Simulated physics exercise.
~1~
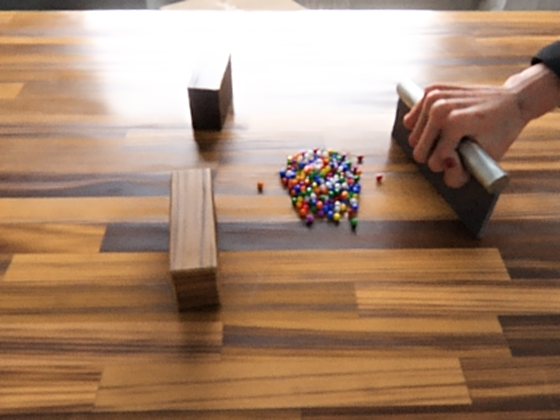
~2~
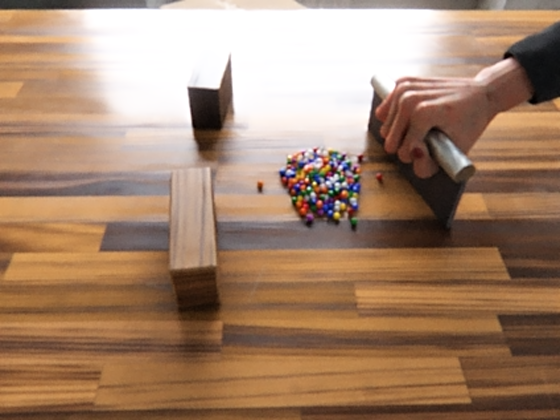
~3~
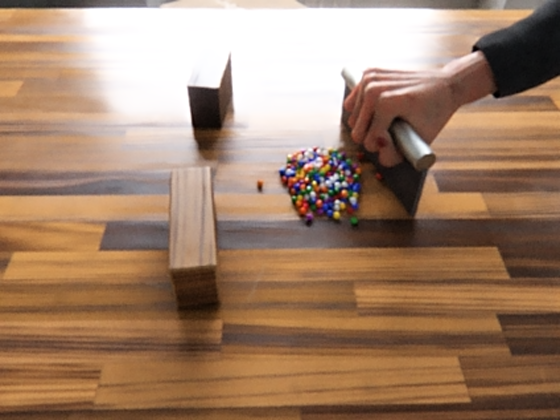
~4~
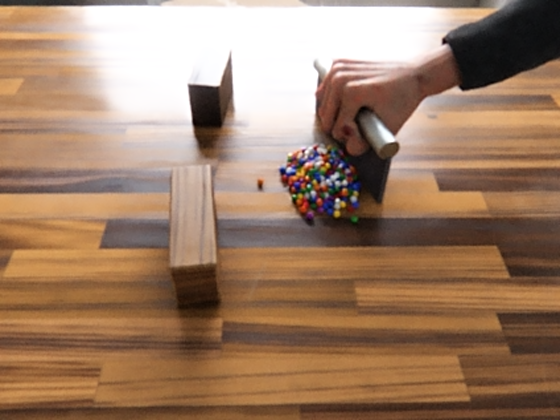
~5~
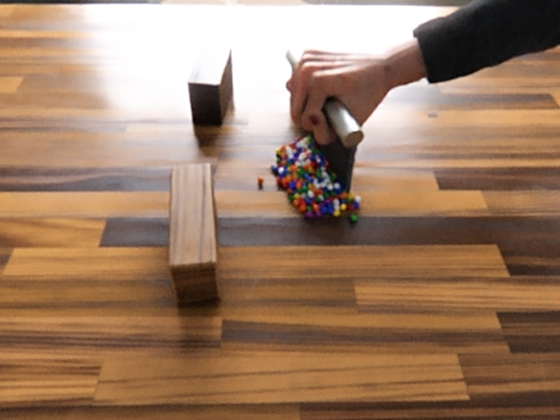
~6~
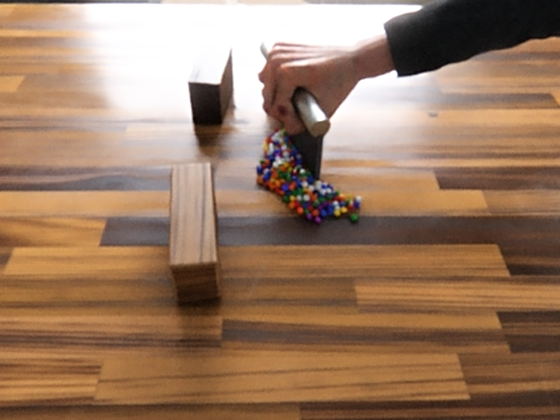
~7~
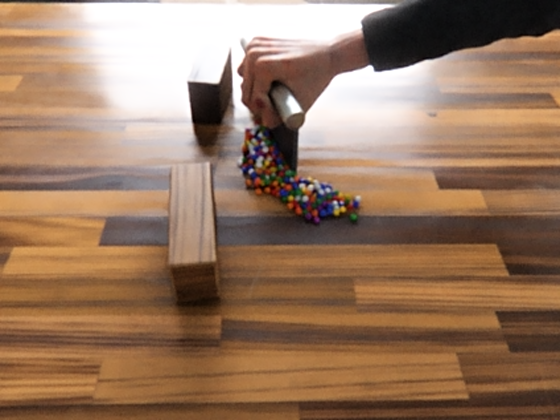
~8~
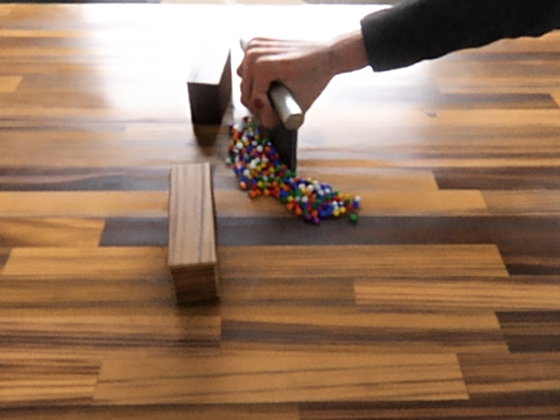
A hand in a dark sleeve slid a scraper leftward across a striped wooden table into a pile of colourful beads, pushing part of it into a slanting trail, then stopped near two wooden blocks with the beads still short of the gap.
